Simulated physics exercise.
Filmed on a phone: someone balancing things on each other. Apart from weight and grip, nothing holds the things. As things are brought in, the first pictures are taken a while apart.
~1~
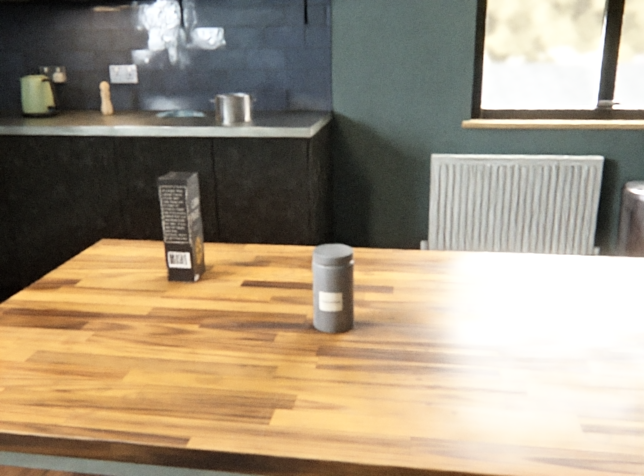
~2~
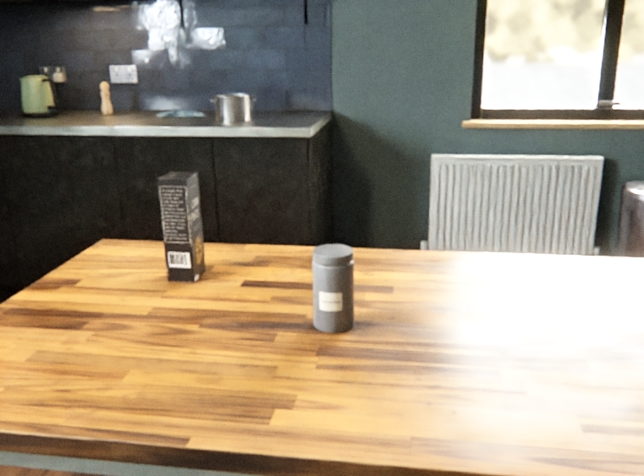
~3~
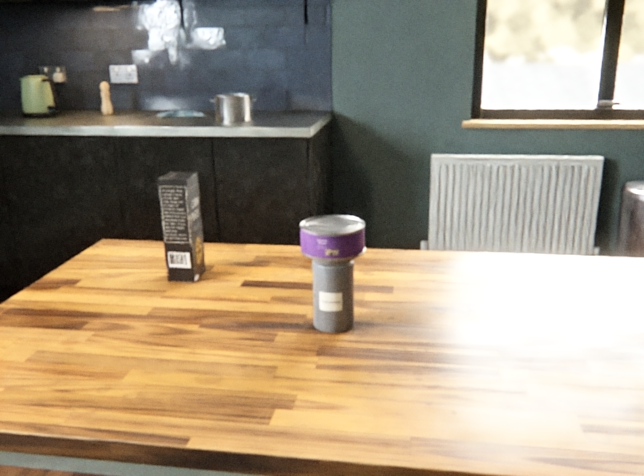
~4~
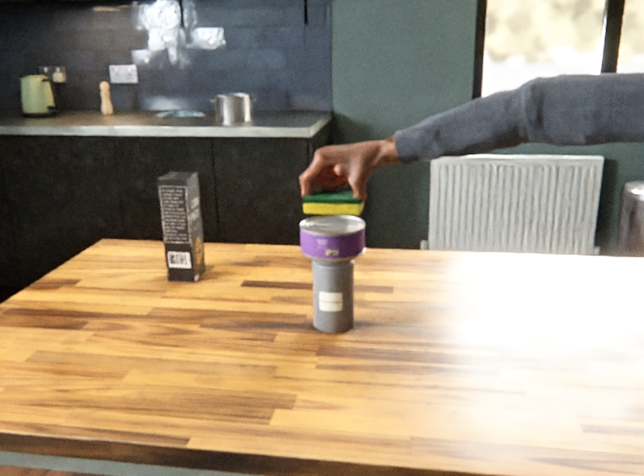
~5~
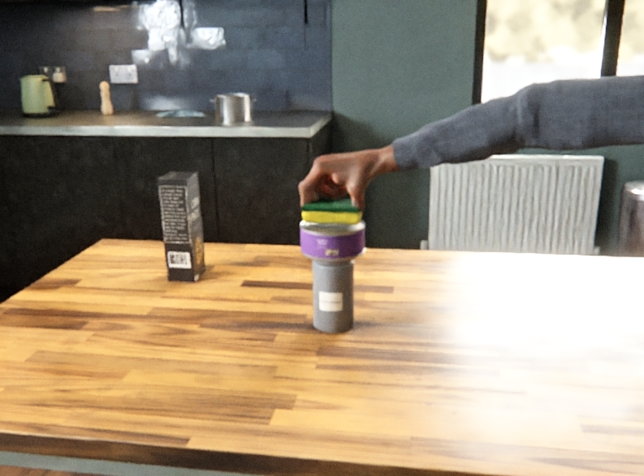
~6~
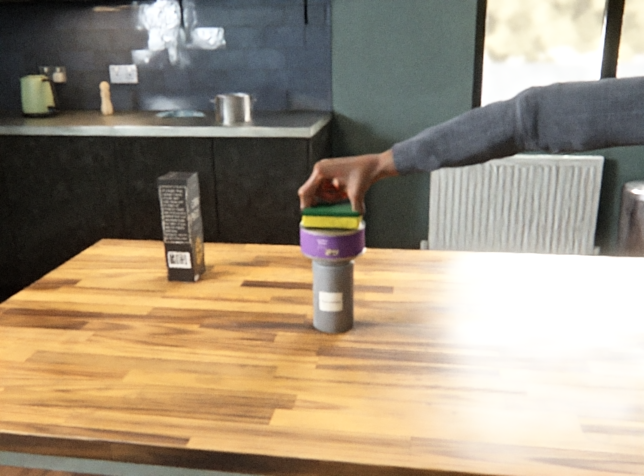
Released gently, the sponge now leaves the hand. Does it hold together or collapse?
Stays together.
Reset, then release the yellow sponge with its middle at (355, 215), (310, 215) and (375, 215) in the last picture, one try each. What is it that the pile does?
For the first case the pile survives; for the second, it survives; for the third, it falls over.
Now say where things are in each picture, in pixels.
In the first picture, the last thing is not in view yet; grey jar (334, 288).
In the second picture, the last thing is not in view yet; black carton (183, 227).
In the third picture, the last thing is not in view yet; purple tub (333, 237).
In the fourth picture, on its way; yellow sponge (334, 203); grey jar (334, 288).
In the fifth picture, on its way; yellow sponge (333, 211); black carton (183, 227).
In the sixth picture, in place under the hand; yellow sponge (333, 216); purple tub (333, 237).
Then, 0.70 s past the last view, nothing moves.
Then, 1.60 s past the last view, yellow sponge resting near (333, 216).
Finally, all 4 still in place. Final places as the last picture's camera would see them, yellow sponge near (333, 216). The pile stays up.
